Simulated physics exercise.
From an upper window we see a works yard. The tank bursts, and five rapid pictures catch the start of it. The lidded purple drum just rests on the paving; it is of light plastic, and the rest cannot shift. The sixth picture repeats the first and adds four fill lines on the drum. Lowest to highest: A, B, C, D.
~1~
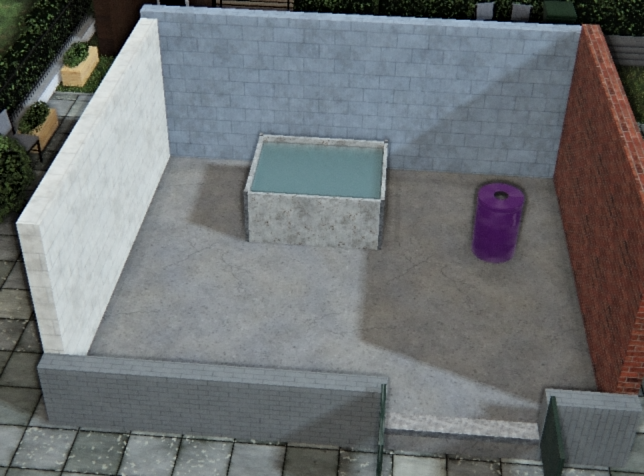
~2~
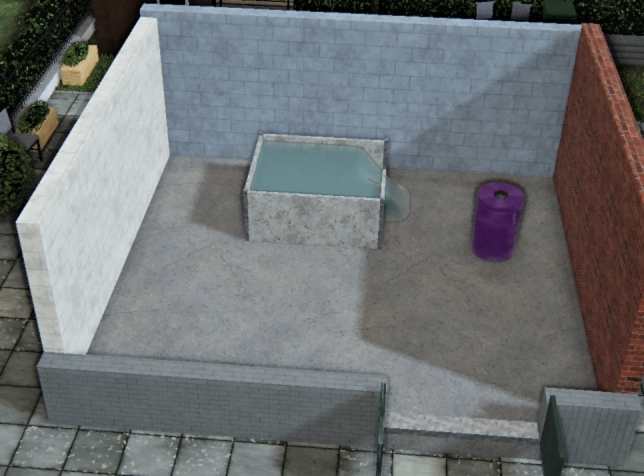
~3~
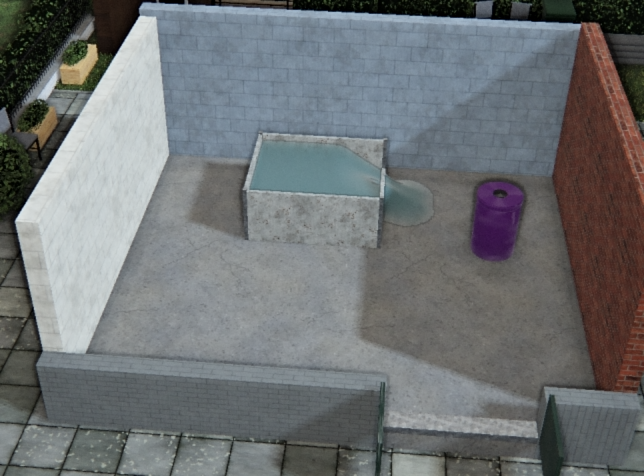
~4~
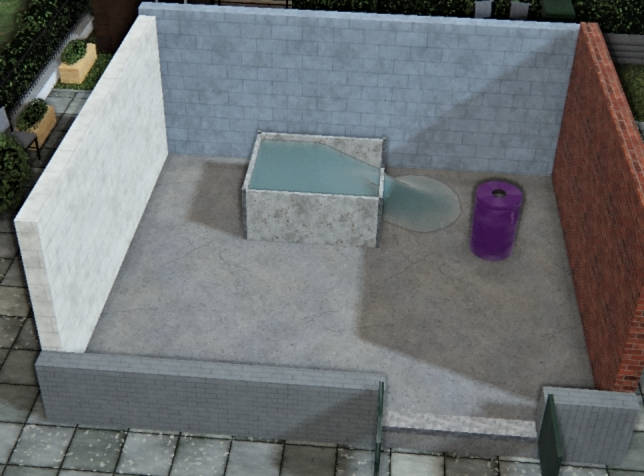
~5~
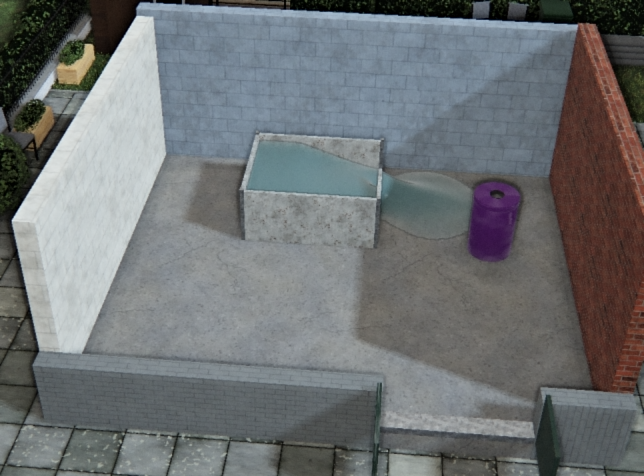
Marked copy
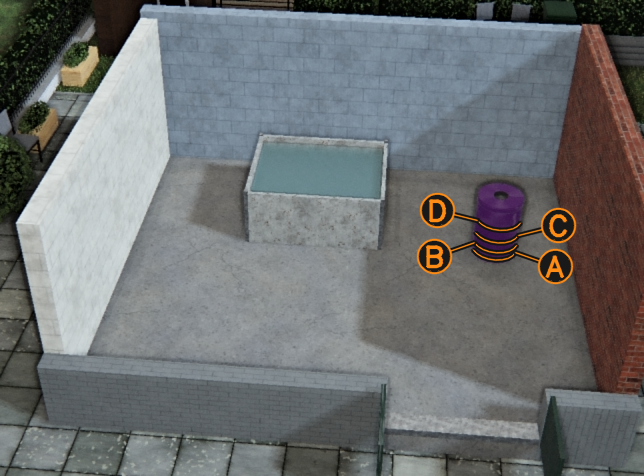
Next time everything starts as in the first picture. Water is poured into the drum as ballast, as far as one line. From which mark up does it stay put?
That is mark C.
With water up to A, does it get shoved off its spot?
Yes.
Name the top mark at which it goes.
B.
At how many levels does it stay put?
Two.
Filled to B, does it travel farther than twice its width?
No.
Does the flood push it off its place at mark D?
No, not at all.
In orange, A at (495, 260); B at (496, 252); C at (497, 242); D at (499, 230); from the bottom up A, B, C, D.
If A is chosen, it is pushed about 6 times its own width away.
If B is chosen, it is pushed about its own width away.
If C is chosen, it does not move.
If D is chosen, it does not move.
